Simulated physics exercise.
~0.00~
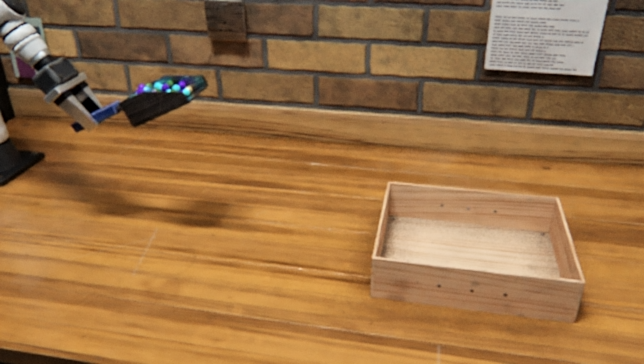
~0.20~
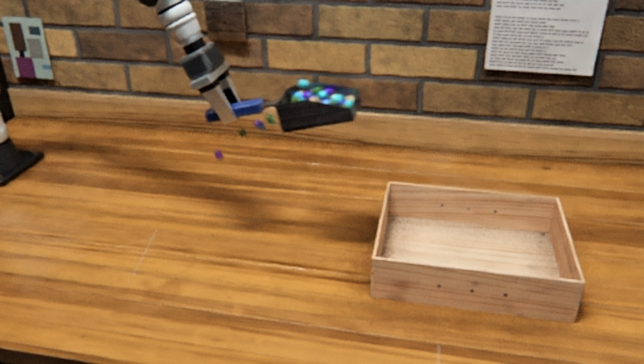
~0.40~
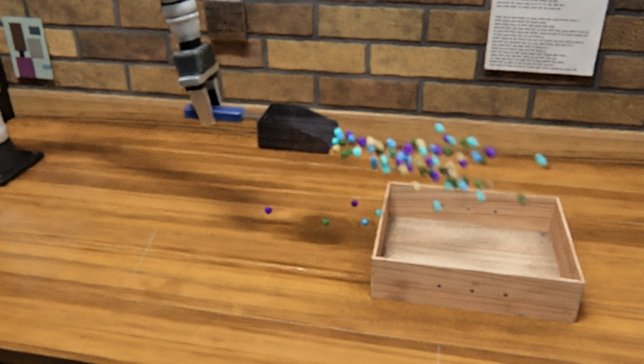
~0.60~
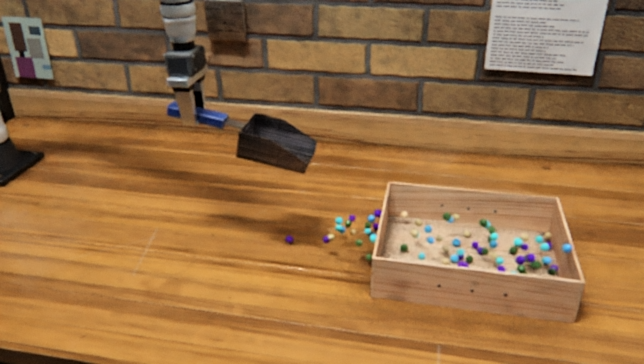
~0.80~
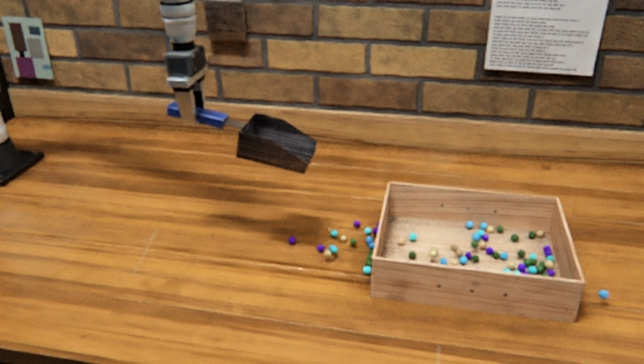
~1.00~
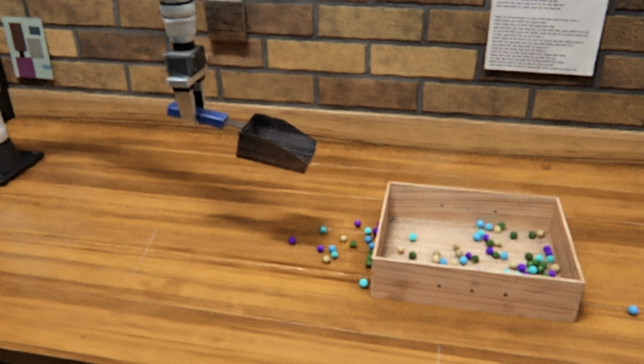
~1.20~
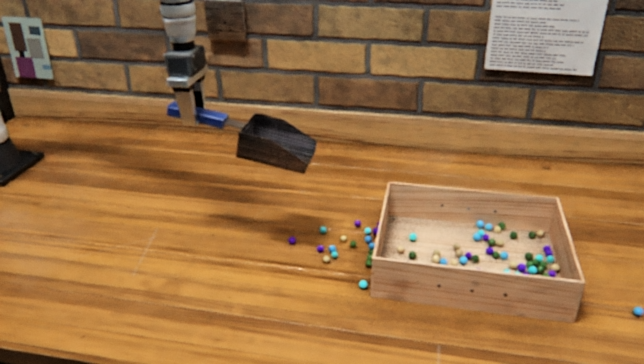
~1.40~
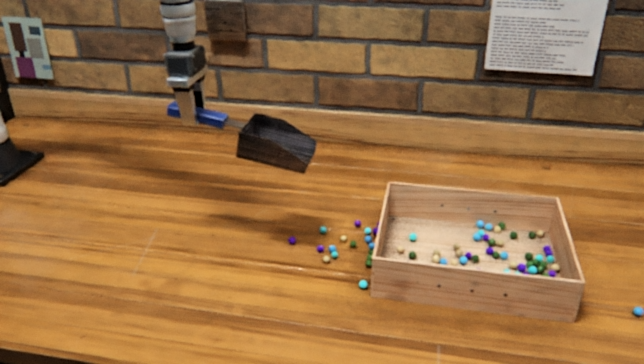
The footage shows a robot arm swinging a dark scoop of colourful round sweets rightward over a wooden table, then stopping and pulling back so they fly toward an open wooden box. Most settle inside, while others lie scattered on the table, mainly left of the box.
